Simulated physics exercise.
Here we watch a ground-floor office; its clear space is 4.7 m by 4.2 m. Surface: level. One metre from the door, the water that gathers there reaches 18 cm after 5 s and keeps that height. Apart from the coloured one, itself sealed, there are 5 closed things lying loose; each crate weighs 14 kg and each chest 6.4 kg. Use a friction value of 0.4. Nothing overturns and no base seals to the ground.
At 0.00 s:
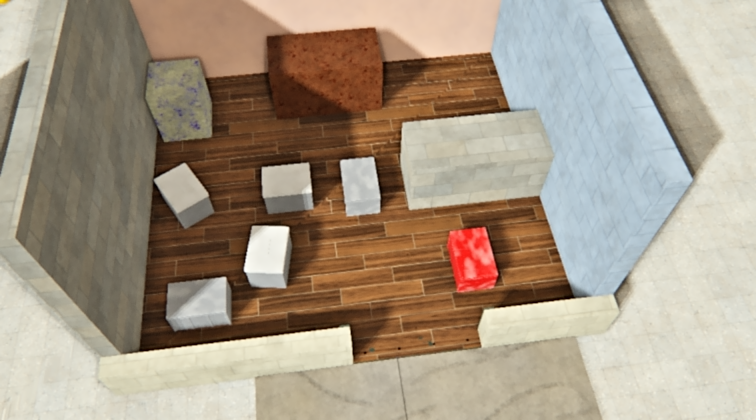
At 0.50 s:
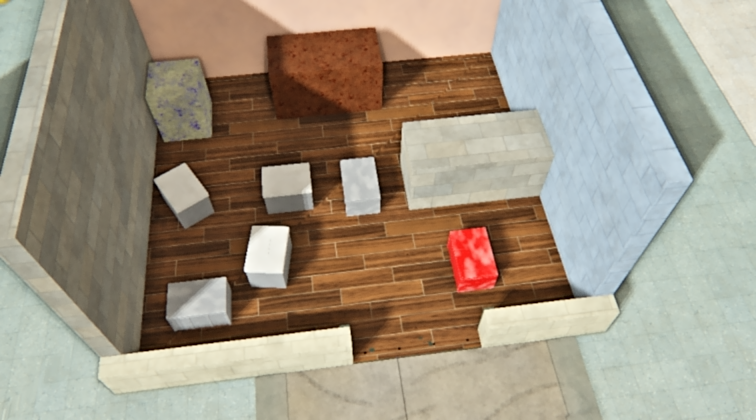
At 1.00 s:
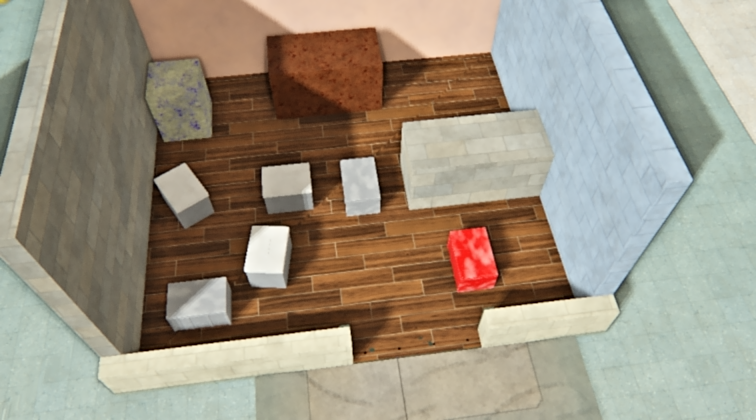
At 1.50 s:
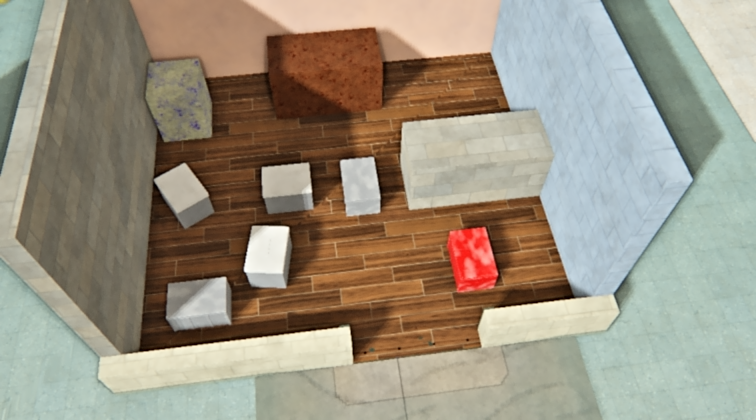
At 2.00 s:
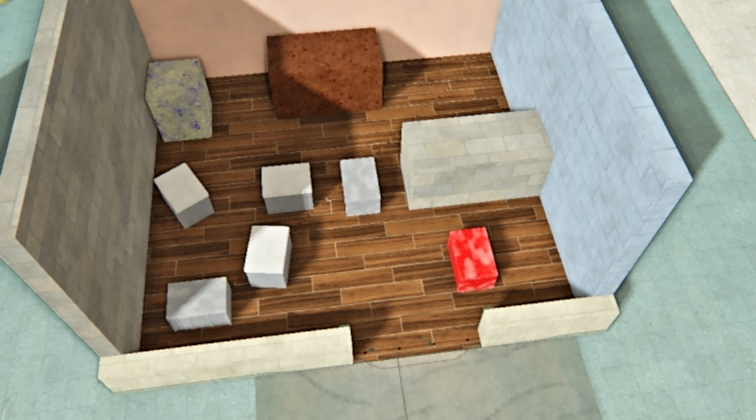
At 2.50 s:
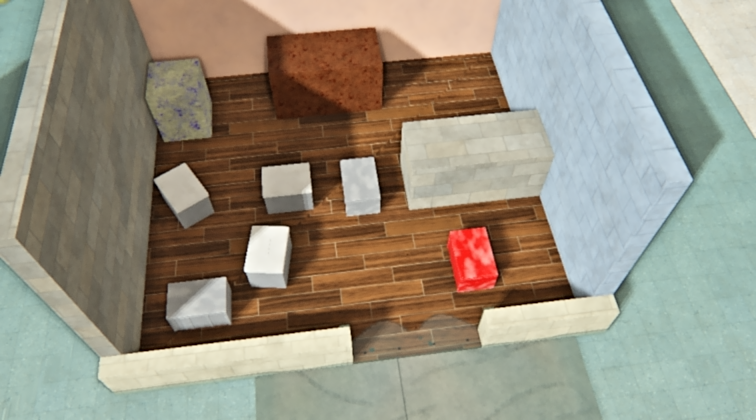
Pale water covers the ground around a room of still boxes, then reaches the doorway.
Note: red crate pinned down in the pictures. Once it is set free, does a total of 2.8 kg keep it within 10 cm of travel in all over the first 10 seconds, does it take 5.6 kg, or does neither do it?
The lighter amount and the heavier both fall short.
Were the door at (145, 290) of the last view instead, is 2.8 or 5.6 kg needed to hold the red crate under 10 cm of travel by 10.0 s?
With that change, both options fail.
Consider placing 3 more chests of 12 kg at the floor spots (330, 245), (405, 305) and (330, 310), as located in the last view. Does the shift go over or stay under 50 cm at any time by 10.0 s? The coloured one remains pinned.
Note, in sequence: Exceeded, exceeded, not exceeded.
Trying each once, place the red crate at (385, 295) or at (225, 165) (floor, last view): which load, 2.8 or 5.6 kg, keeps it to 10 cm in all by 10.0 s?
In turn: No mass works; no mass works.
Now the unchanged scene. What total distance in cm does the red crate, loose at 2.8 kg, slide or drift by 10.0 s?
Roughly 300 cm.
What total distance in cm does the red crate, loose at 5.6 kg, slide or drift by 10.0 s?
Total distance: Near 250 cm.
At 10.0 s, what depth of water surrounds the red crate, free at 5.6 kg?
Depth: Approx. 8 cm.
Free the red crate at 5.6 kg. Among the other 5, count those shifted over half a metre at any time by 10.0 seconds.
My count gives 3.
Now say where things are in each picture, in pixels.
In the first frame, the red crate at (473, 253), on the bottom; 0.0 m2 under water; 0 of 6 have shifted.
In the second frame, the red crate at (473, 253), on the bottom; 0.0 m2 under water; 0 of 6 have shifted.
In the third frame, the red crate at (473, 253) rests on the ground; 0.0 m2 under water; 0 of 6 have shifted.
In the fourth frame, the red crate at (473, 253) rests on the ground; water covers 0.0 m2; 0 of 6 have shifted.
In the fifth frame, the red crate at (473, 253), on the bottom; water covers 0.0 m2; 0 of 6 have shifted.
In the sixth frame, the red crate at (473, 253), on the bottom; 0.2 m2 under water; 0 of 6 have shifted.
After 3.5 s the red crate would be 0 cm from its start with 2.8 kg and 0 cm from its start with 5.6 kg; 0 cm of water round it then.
After 4.5 s the red crate would be 13 cm from its start with 2.8 kg and 12 cm from its start with 5.6 kg; 2 cm of water round it then.
After 7.0 s the red crate would be 63 cm from its start with 2.8 kg and 68 cm from its start with 5.6 kg; 4 cm of water round it then.
After 10.0 s the red crate would be 50 cm from its start with 2.8 kg and 48 cm from its start with 5.6 kg; 8 cm of water round it then.
